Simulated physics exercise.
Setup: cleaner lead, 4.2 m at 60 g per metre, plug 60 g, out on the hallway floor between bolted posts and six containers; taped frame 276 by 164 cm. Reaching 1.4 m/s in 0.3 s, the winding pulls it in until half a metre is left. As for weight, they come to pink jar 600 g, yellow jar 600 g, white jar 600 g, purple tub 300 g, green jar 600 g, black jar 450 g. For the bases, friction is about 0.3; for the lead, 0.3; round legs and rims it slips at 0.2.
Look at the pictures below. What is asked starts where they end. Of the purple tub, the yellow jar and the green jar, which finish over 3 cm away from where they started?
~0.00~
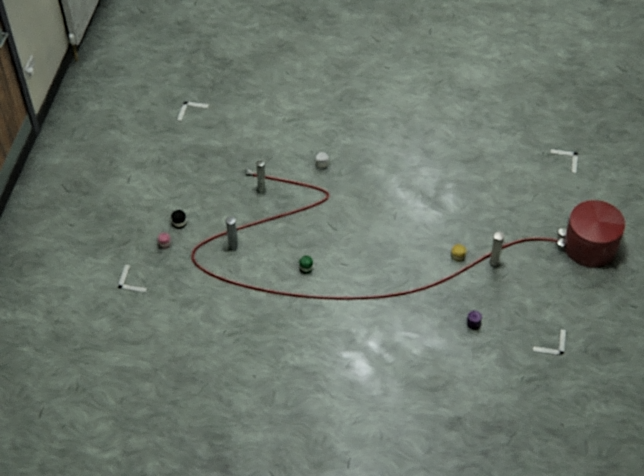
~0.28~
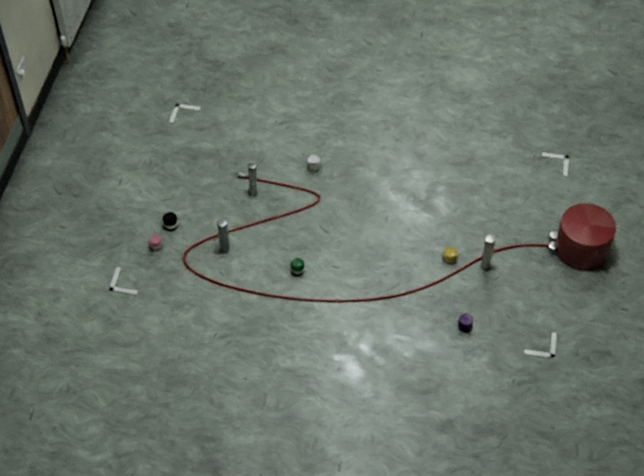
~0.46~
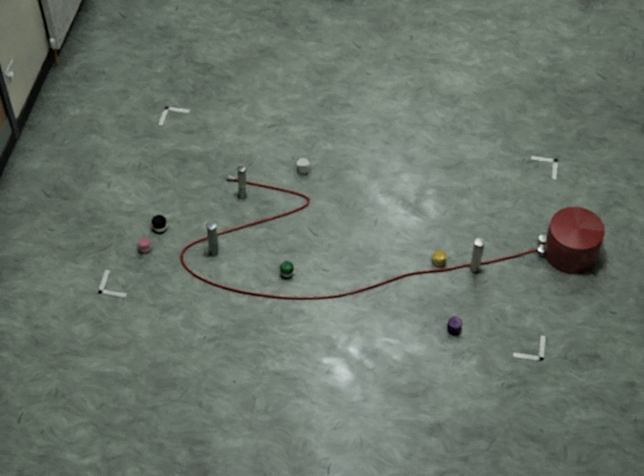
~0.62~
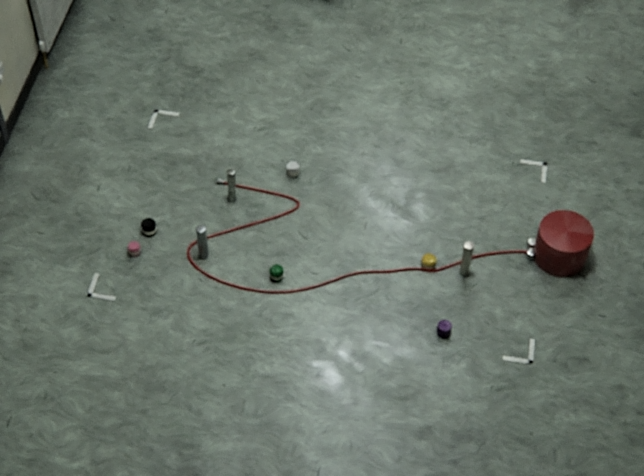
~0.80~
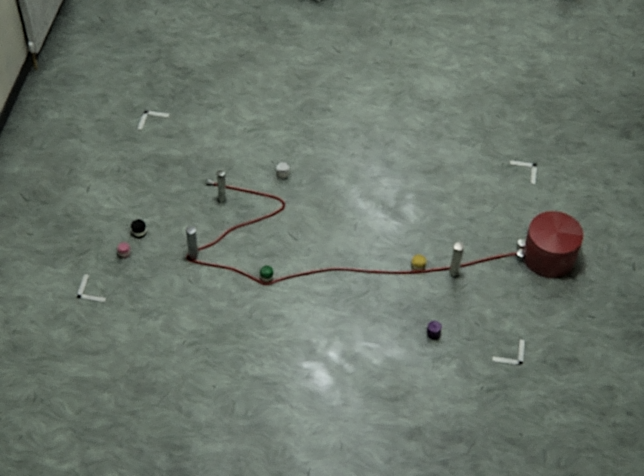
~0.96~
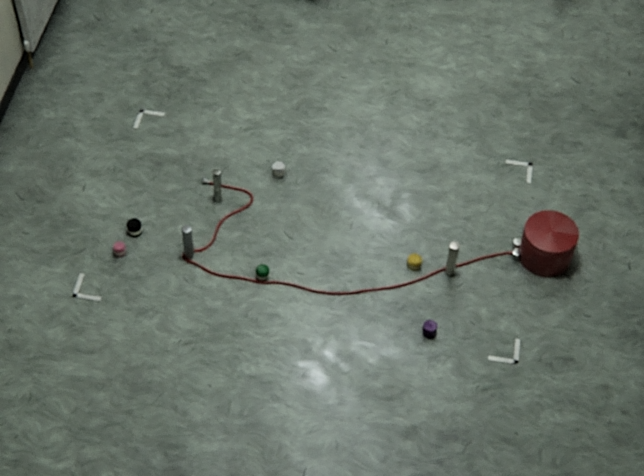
Purple tub: Ends up farther; yellow jar: Ends up farther; green jar: Ends up farther.
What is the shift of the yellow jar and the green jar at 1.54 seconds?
The yellow jar is about 0 cm from its start, the green jar about 2 cm.
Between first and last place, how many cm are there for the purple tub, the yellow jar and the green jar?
The purple tub comes to 130 cm, the yellow jar to 50 cm, and the green jar to 60 cm.
At 1.5 s, plug at (223, 263); green jar 3 cm off its start.
At 2.1 s, plug at (548, 360); green jar 58 cm off its start, yellow jar 33 cm off its start, purple tub 24 cm off its start.
At 2.7 s, plug at (435, 319); purple tub 120 cm off its start at (615, 289), green jar 60 cm off its start at (278, 196), yellow jar 33 cm off its start at (417, 218).
At 3.3 s, plug at (529, 250); purple tub 135 cm off its start, green jar 60 cm off its start, yellow jar 51 cm off its start.
At 4.1 s, plug at (523, 251); purple tub 135 cm off its start at (636, 283), green jar 60 cm off its start at (278, 196), yellow jar 51 cm off its start at (436, 200).
